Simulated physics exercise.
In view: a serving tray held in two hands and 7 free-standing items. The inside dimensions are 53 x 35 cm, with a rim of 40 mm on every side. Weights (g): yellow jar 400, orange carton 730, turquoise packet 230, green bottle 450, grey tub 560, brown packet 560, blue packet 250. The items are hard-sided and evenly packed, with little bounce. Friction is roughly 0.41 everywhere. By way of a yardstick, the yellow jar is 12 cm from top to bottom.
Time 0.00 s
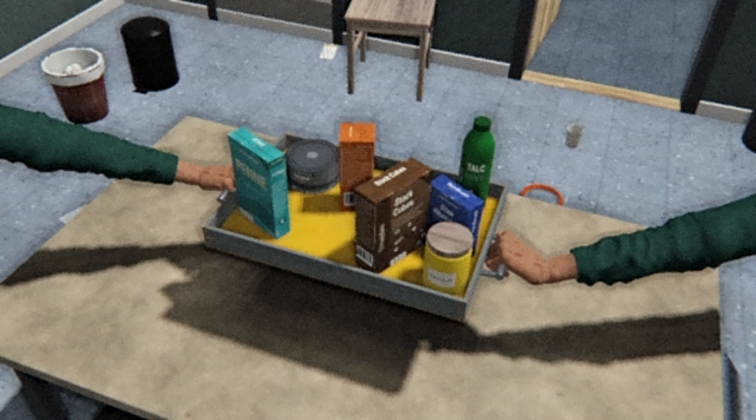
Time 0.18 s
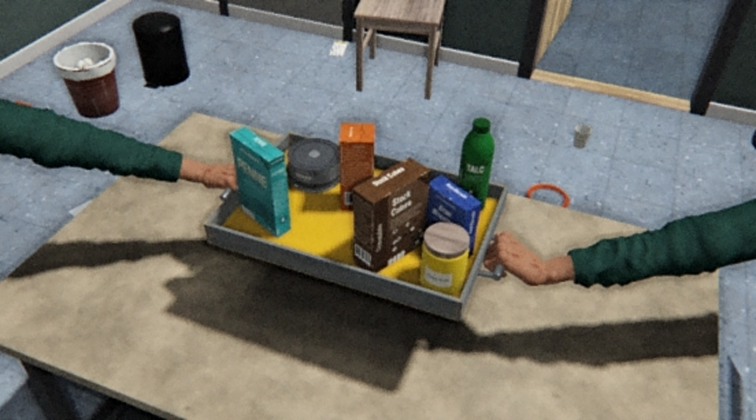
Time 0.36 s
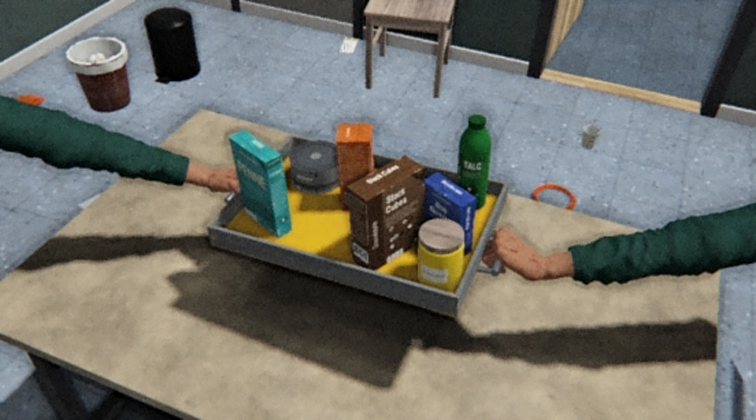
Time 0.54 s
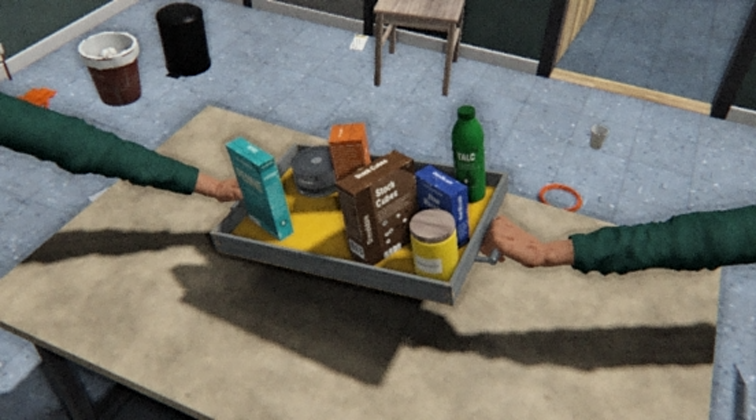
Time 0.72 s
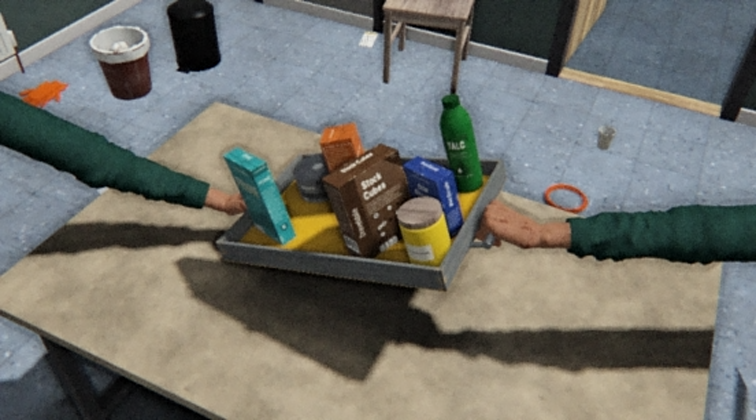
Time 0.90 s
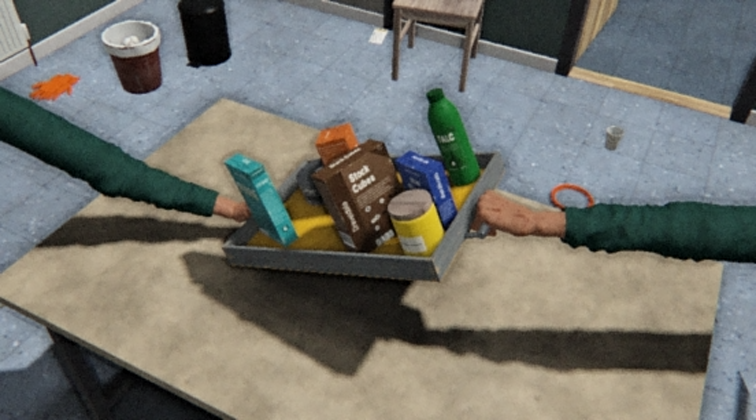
Two green-sleeved hands hold a grey-rimmed serving tray above a table in a blue-floored room, seen from above as the view drifts slightly left. On its yellow base stand turquoise, orange, brown and blue packets, a grey tub, a yellow jar and a green bottle at right. The tray stays level, then its left edge dips steadily, and the bottle and brown packet lean left.
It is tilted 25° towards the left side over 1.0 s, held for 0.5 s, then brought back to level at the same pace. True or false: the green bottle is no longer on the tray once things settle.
False.
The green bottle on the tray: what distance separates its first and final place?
It ends up around 25 cm from its start.
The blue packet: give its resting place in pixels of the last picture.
My guess is roughly (367, 191).
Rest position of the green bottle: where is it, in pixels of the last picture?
Near (377, 163).
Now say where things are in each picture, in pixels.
The first frame shows tray level; green bottle (476, 165); yellow jar (447, 259).
The second frame shows tray level; turquoise packet (261, 183); grey tub (315, 165).
The third frame shows tilt 3°, left edge down; brown packet (388, 215); blue packet (448, 217).
The fourth frame shows tilt 10°, left edge down; yellow jar (435, 246); orange carton (353, 168).
The fifth frame shows tilt 18°, left edge down; turquoise packet (260, 197); grey tub (321, 177).
The sixth frame shows tilt 23°, left edge down; green bottle (451, 137) rocked 4° off its seat; brown packet (365, 199) rocked 3° off its seat.
By 1.20 s, tilt 25°, left edge down; green bottle on its side near (401, 162); brown packet rocked 44° off its seat; orange carton rocked 23° off its seat.
By 1.50 s, tilt 25°, left edge down; green bottle on its side near (373, 168); brown packet rocked 57° off its seat; orange carton on its side.
When it is over (3.1 s), lying over on the tray, orange carton, green bottle and brown packet; not toppled but over 5 cm from the start, yellow jar, turquoise packet and blue packet; the last one within 5 cm of the start. In the last view, green bottle near (377, 163).
